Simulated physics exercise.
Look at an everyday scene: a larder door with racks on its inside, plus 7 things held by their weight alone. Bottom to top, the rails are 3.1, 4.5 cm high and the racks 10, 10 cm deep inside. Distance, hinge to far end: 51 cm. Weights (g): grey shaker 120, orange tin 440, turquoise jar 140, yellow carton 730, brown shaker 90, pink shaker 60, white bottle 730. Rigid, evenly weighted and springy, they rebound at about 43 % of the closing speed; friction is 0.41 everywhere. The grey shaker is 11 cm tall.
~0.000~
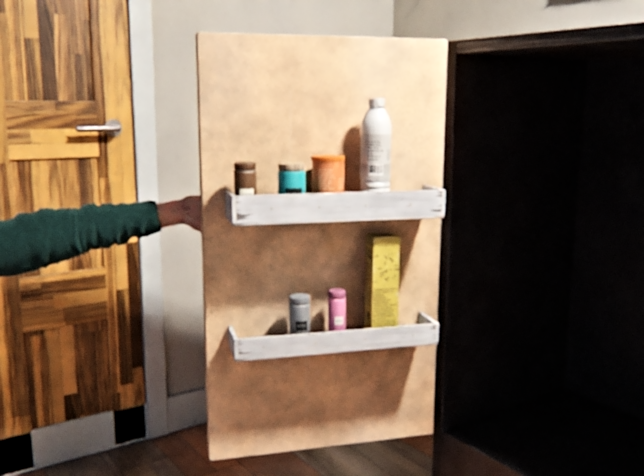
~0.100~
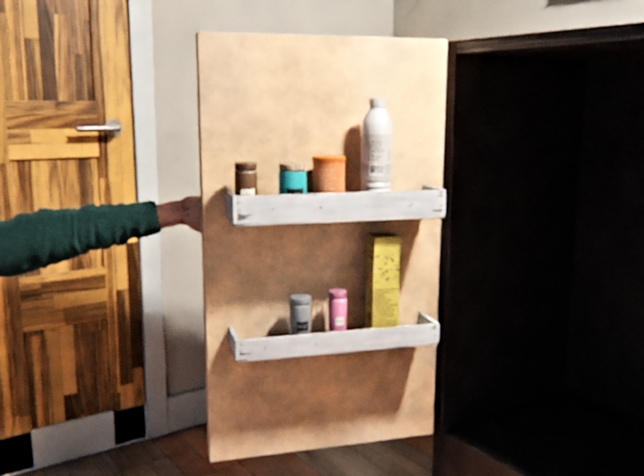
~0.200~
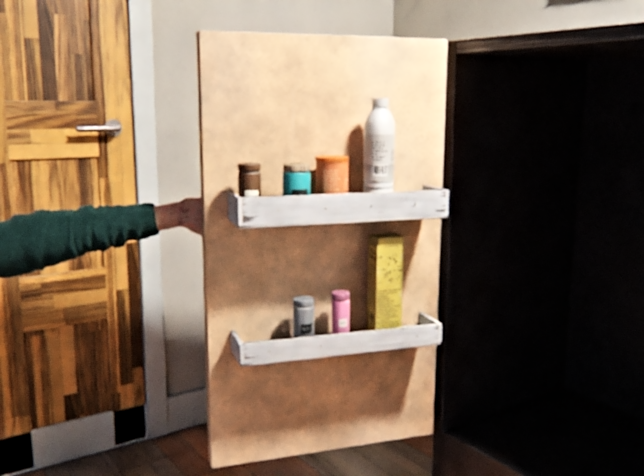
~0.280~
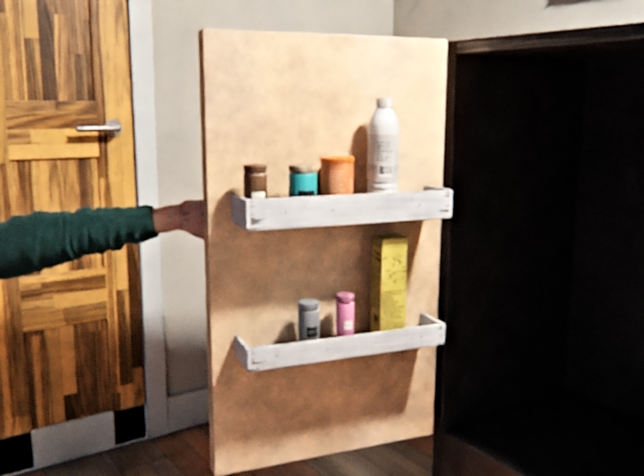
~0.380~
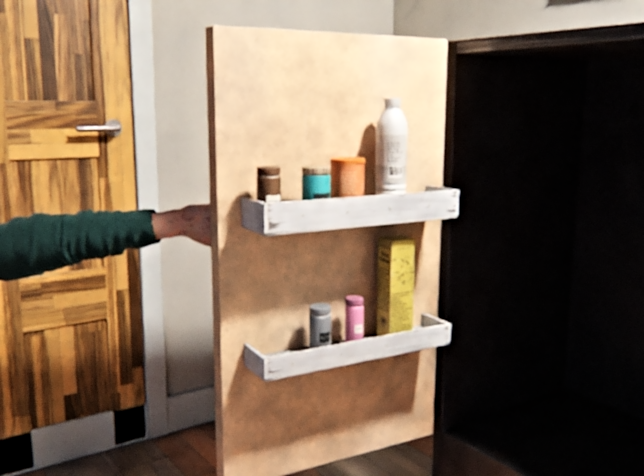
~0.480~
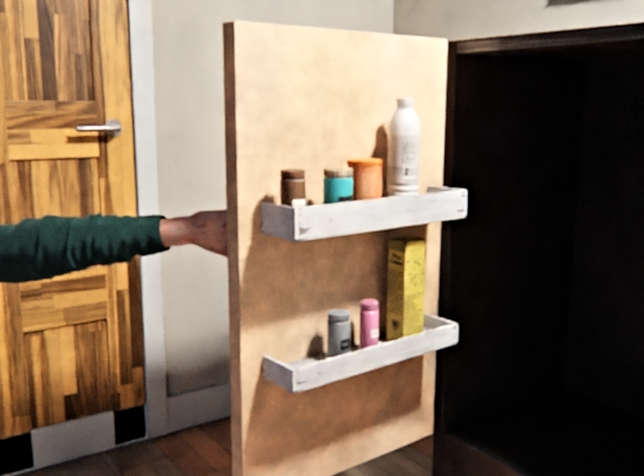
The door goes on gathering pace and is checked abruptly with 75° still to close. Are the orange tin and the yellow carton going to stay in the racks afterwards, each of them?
The orange tin stays; the yellow carton stays.
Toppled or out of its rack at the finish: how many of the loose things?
I count 1.
By 0.68 s, door at 75°; yellow carton tilted 5° near (426, 293); pink shaker tilted 18°; white bottle tilted 7°.
By 1.28 s, door at 75°; pink shaker tilted 68°; white bottle tilted 4°; brown shaker tilted 3°.
When it is over (3.1 s), lying over in the racks, pink shaker; the other 6 within 5 cm of the start. In the last view, orange tin near (392, 191), yellow carton near (422, 294).
